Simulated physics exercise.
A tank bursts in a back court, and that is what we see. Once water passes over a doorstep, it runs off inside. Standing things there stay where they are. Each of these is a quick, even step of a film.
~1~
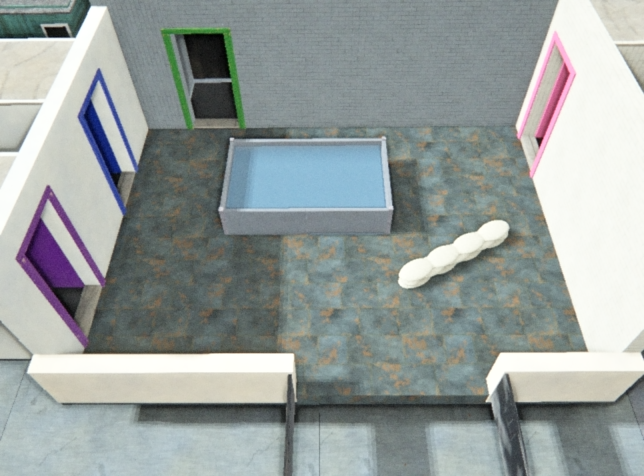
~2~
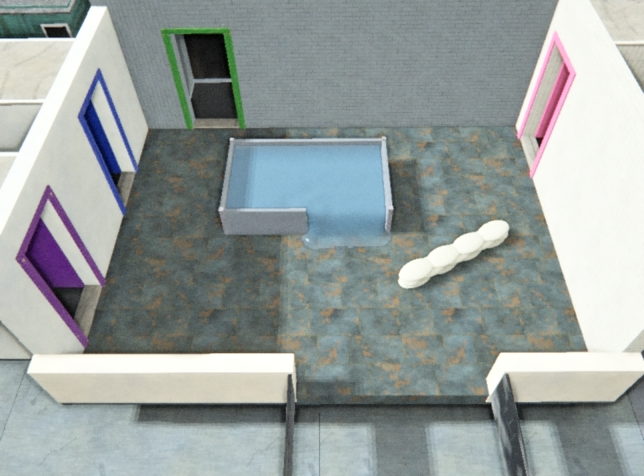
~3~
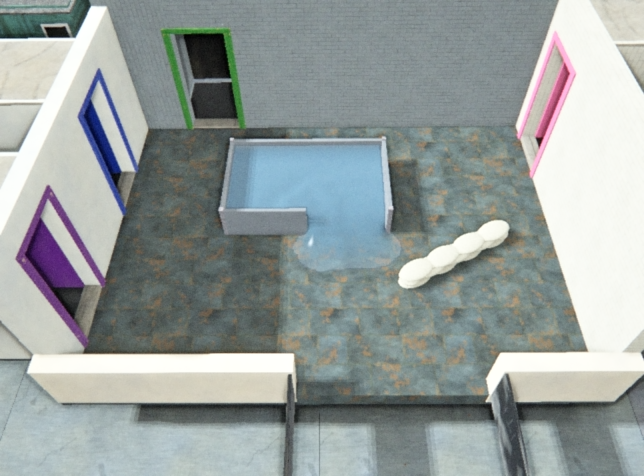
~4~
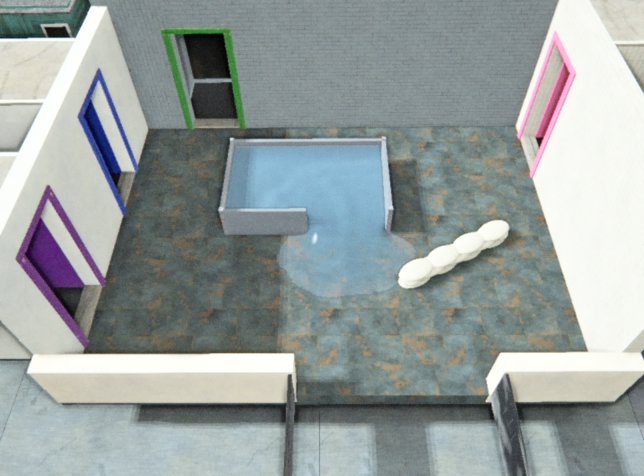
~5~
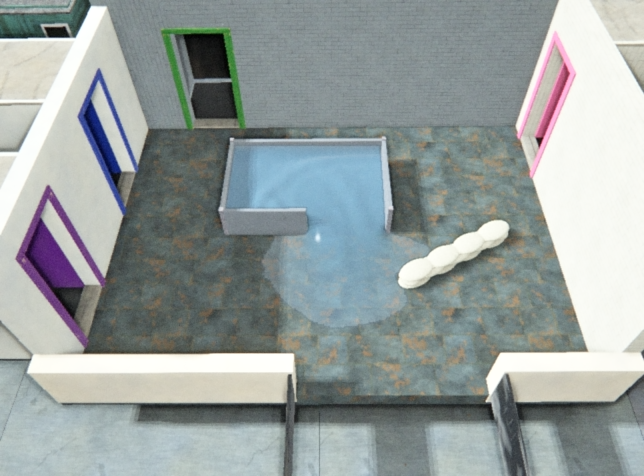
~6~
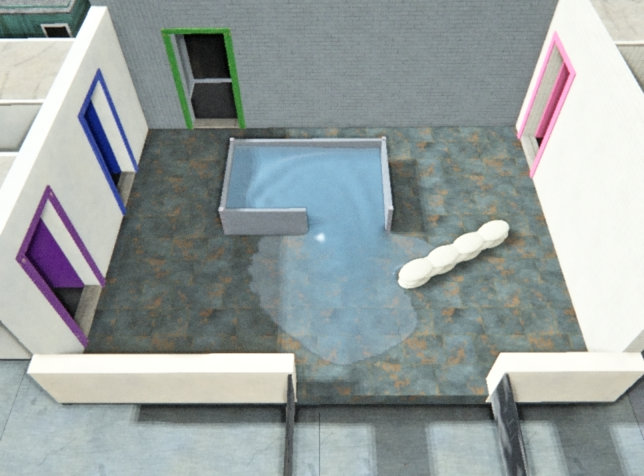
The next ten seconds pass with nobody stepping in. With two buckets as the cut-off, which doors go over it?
The pink door does not go over two buckets, the purple door does not go over two buckets, the blue door does not go over two buckets, the green door does not go over two buckets.
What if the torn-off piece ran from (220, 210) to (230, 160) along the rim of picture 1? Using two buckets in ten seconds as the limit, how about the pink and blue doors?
Pink door: Falls short; blue door: Crosses the line.
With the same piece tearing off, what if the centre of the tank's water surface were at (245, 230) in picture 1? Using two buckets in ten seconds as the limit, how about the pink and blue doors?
Result: Pink door stays inside the limit; blue door stays inside the limit.
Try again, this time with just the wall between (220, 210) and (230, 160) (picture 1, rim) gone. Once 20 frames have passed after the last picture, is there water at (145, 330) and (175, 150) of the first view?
Taking them in turn: Swamped and swamped.
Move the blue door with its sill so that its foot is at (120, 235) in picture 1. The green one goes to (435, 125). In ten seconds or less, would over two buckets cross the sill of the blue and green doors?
Note: Blue door does not reach the limit, green door does not reach the limit.
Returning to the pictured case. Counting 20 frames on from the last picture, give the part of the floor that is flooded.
45 %.
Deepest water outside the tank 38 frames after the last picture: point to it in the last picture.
My best guess is roughly (405, 269).
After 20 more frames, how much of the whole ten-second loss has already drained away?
Around 50 percent.
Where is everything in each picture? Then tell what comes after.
Still water in the tank at (307, 176), in the first frame.
Water pours out at (347, 224) and has run to (306, 239), in the second frame.
The front is at (392, 256), out from the gap at (347, 225), in the third frame.
The front is at (321, 292), out from the gap at (347, 225), in the fourth frame.
The front is at (325, 320), out from the gap at (347, 226), in the fifth frame.
The front is at a hidden place, out from the gap at (347, 225), in the sixth frame.
A moment on, water covers 20 % of the floor; the pink door not reached, the purple door not reached, the blue door not reached, the green door not reached.
Next, water covers 25 % of the floor; the pink door not reached, the purple door not reached, the blue door not reached, the green door not reached.
Then, water covers 45 % of the floor; the pink door wet at the sill, nothing in, the purple door wet at the sill, nothing in, the blue door not reached, the green door not reached.
Later, water covers 50 % of the floor; the pink door wet at the sill, nothing in, the purple door wet at the sill, nothing in, the blue door wet at the sill, nothing in, the green door not reached.
In the end, water covers 80 % of the floor; the pink door wet at the sill, nothing in, the purple door wet at the sill, nothing in, the blue door wet at the sill, nothing in, the green door not reached.
